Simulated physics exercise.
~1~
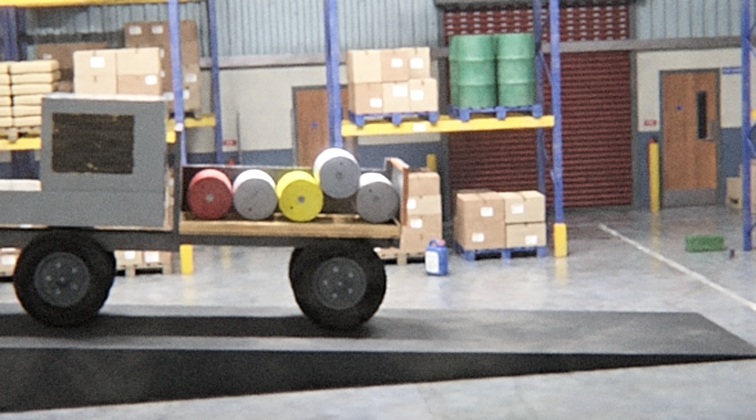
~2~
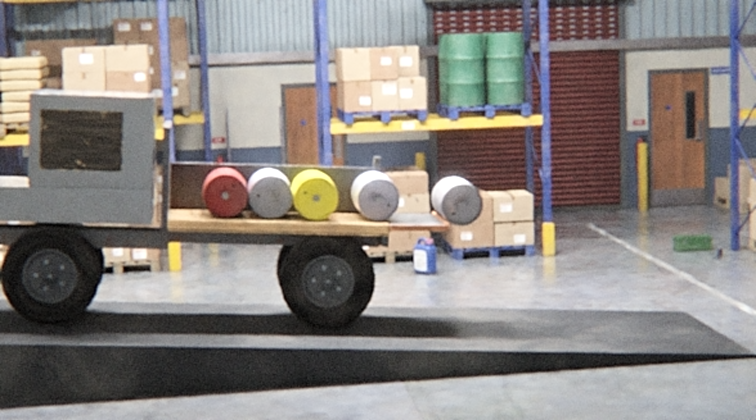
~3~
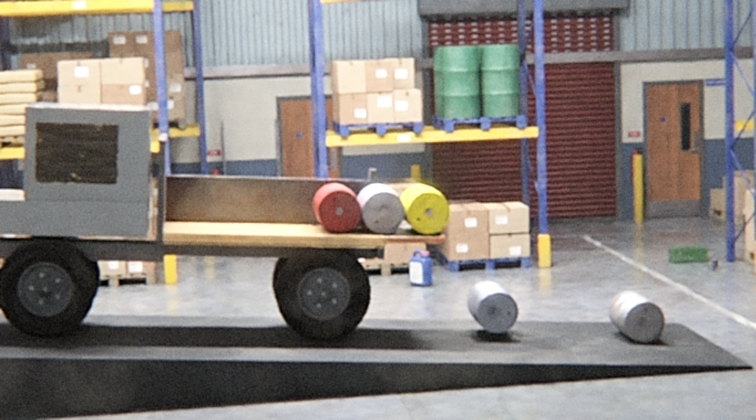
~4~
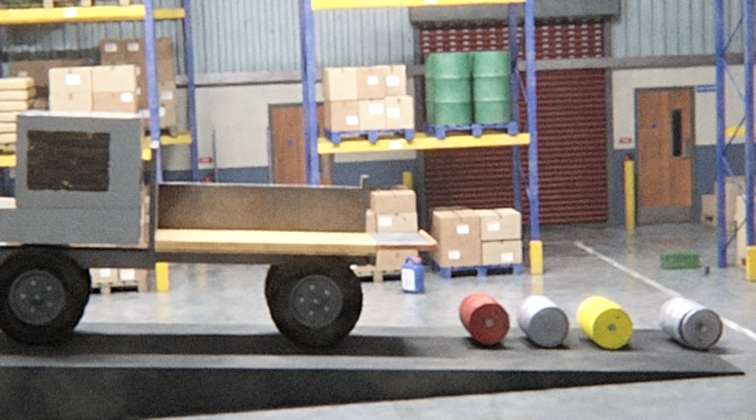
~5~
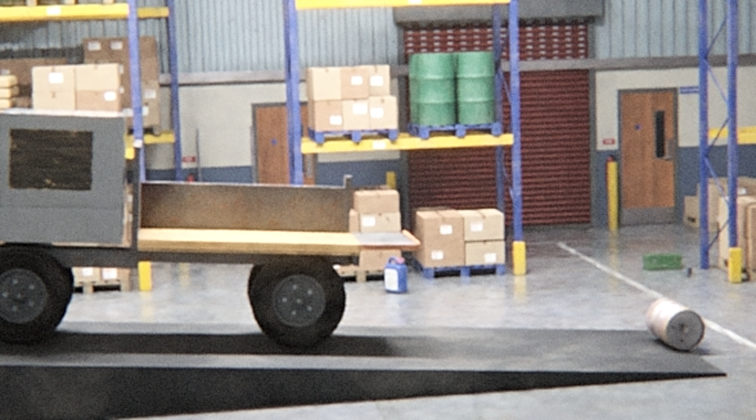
Five red, grey and yellow barrels roll right along the bed of a parked truck in a warehouse as its tailgate drops, tumble off onto the dark ramp below, and roll away until the bed is empty and one pale barrel remains in view at right.
